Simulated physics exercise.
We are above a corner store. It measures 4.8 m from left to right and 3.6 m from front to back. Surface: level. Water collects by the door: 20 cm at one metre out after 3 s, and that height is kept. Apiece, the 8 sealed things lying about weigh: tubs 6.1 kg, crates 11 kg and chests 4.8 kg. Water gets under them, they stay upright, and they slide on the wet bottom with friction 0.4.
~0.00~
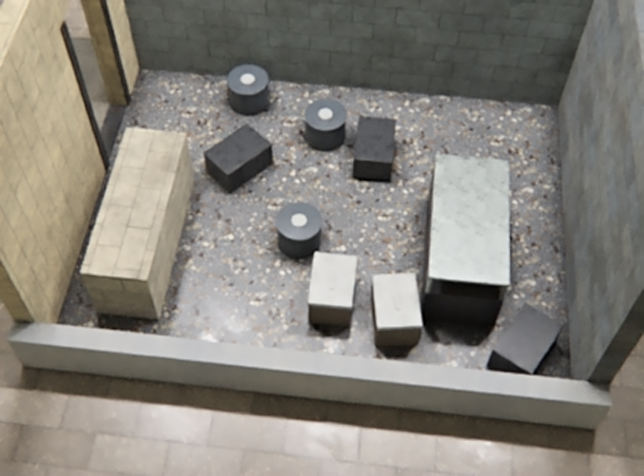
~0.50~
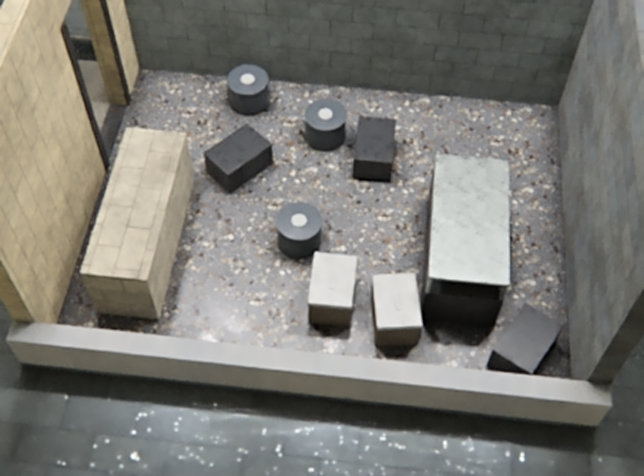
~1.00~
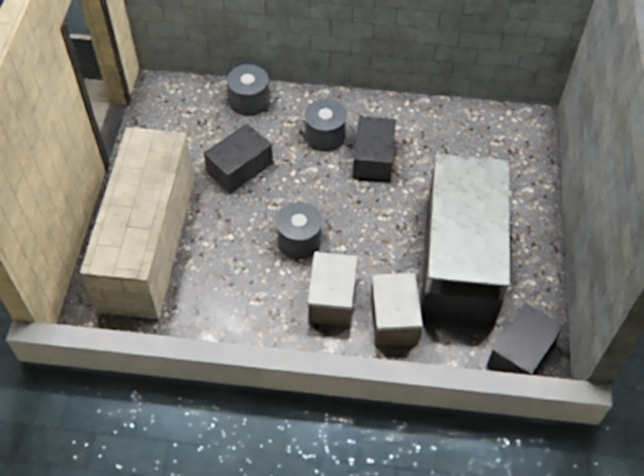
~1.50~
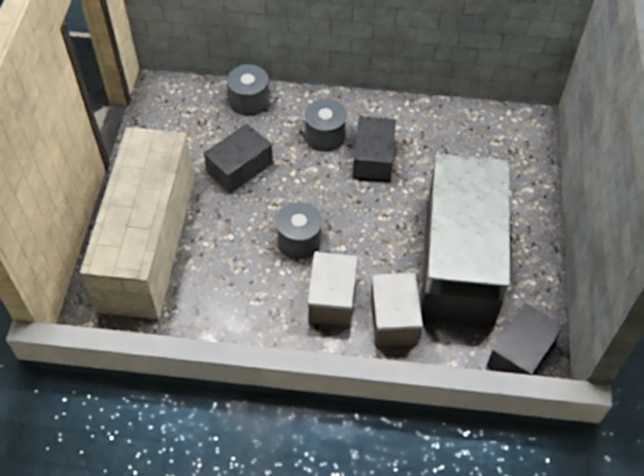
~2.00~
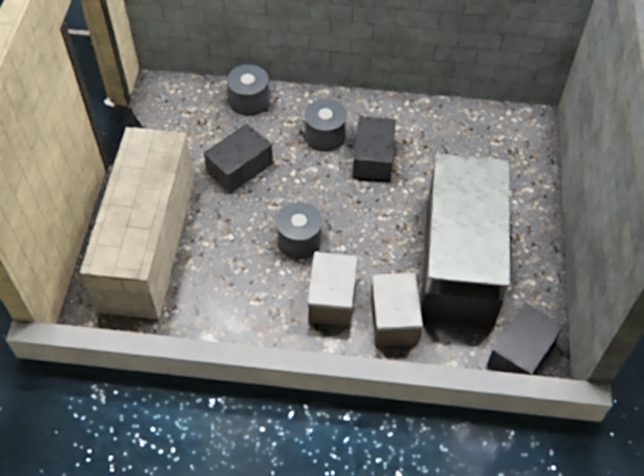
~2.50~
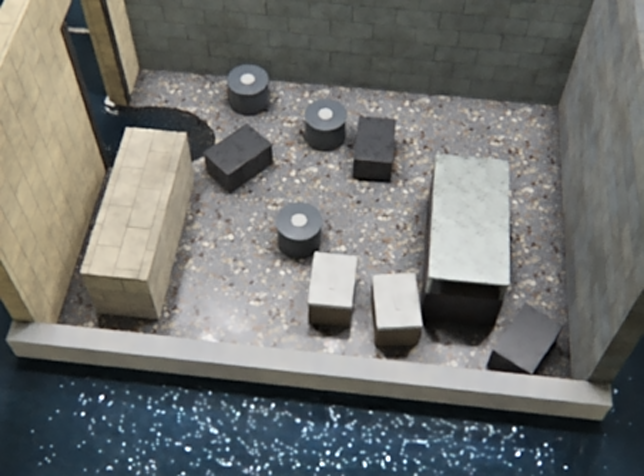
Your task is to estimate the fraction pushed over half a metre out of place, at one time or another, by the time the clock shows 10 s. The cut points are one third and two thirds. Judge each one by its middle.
Some: A third to two thirds.
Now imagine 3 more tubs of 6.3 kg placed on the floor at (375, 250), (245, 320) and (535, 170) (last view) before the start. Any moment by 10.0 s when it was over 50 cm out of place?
Note: Item 1 above threshold; item 2 below threshold; item 3 above threshold.
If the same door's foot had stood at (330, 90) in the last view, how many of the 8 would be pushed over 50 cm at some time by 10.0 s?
Then it comes to 7.
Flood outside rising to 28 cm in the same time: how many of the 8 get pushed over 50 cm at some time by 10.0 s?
Result: 8.
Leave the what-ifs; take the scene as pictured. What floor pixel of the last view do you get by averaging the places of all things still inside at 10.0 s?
The average lands around (424, 256).
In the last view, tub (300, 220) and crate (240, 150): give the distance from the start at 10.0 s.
They've ended up 20 cm and 200 cm away, in that order.
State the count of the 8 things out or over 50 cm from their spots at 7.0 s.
The number comes to 4.
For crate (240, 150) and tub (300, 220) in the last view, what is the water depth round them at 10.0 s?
First about 4 cm, second about 3 cm.
After 3.5 s 0 of 8 are over 50 cm from their spots; 0 afloat.
After 4.5 s 2 of 8 are over 50 cm from their spots; 1 afloat.
After 7.0 s 4 of 8 are over 50 cm from their spots; 3 afloat.
After 10.0 s 4 of 8 are over 50 cm from their spots, and 4 have been at some point; 5 afloat.
